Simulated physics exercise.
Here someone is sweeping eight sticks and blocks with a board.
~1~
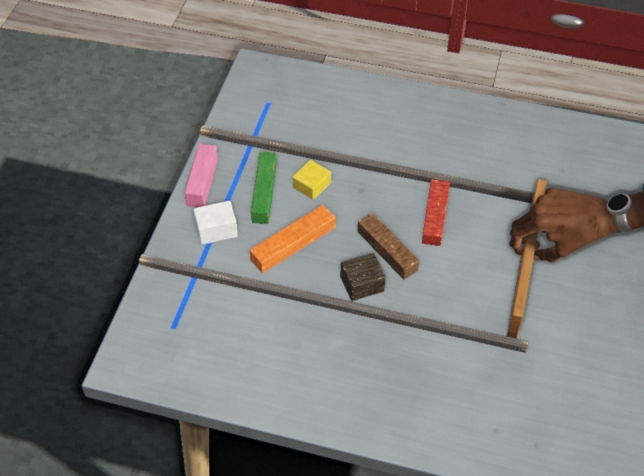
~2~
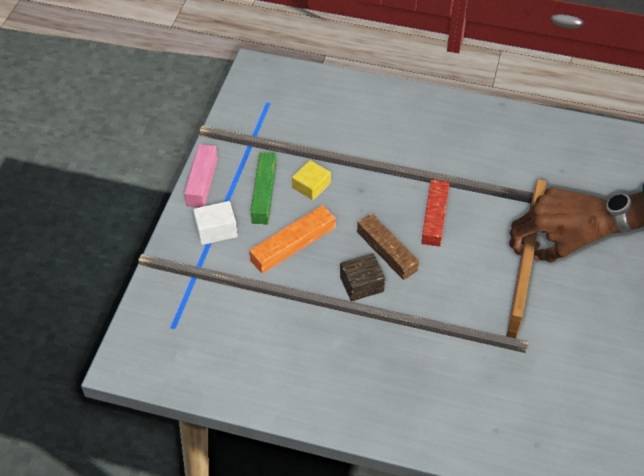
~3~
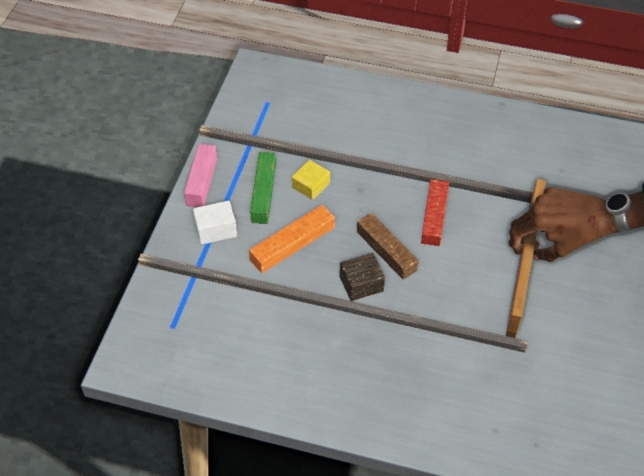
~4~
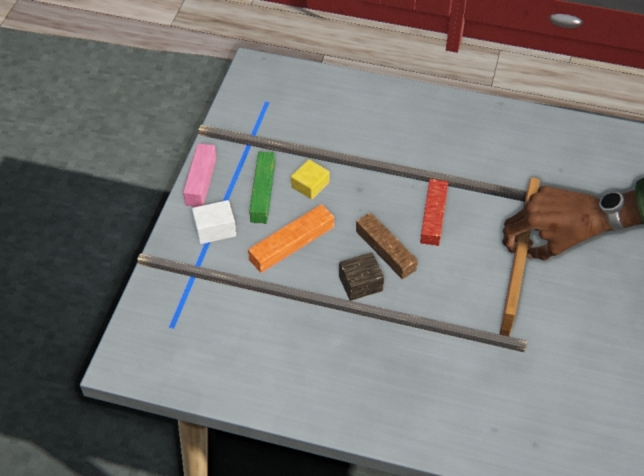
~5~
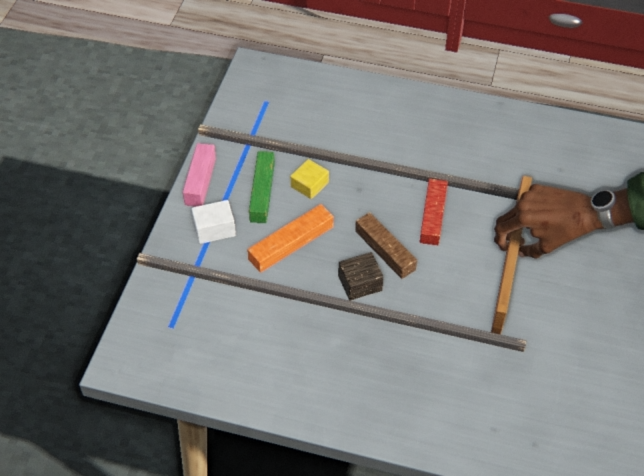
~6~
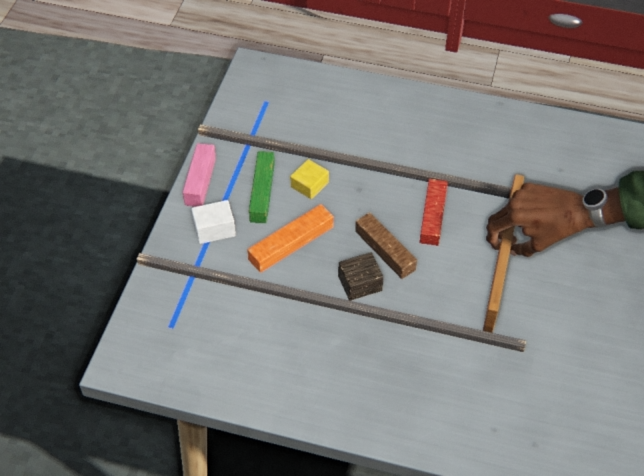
To begin with, a hand wearing a watch holds a wooden board upright between two thin rails on a grey table, right of eight scattered coloured sticks and blocks, and stays still. Then the hand slides the board a short way left, still clear of the red bar, while the pieces stay put.
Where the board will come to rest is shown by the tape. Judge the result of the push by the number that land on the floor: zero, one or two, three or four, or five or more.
The ones that fall? Three or four of them, I think.
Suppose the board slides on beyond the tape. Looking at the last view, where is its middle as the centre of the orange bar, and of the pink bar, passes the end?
At (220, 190) for the orange bar; at (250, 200) for the pink bar.
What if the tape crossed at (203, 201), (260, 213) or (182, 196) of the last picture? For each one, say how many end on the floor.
Down on the floor: 4, 0 and 7.
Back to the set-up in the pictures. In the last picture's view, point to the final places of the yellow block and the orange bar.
The yellow block comes to rest close to (204, 155), while the orange bar rests close to (159, 218).
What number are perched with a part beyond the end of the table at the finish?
That comes to 1 of them.
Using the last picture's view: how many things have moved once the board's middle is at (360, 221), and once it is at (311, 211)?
4, then 6.
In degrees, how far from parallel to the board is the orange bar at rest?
Some 5 degrees.
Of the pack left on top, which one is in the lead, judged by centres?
The orange bar is foremost.
Early on, none off yet; pink bar at rest near (200, 175); white block at rest near (214, 222); green bar at rest near (262, 187).
A while later, none off yet; pink bar moving near (190, 172); white block travelled about its own width near (169, 217); green bar travelled about its own width near (208, 175).
Finally, the number that fall off is three or four; lost, green bar, white block and pink bar.
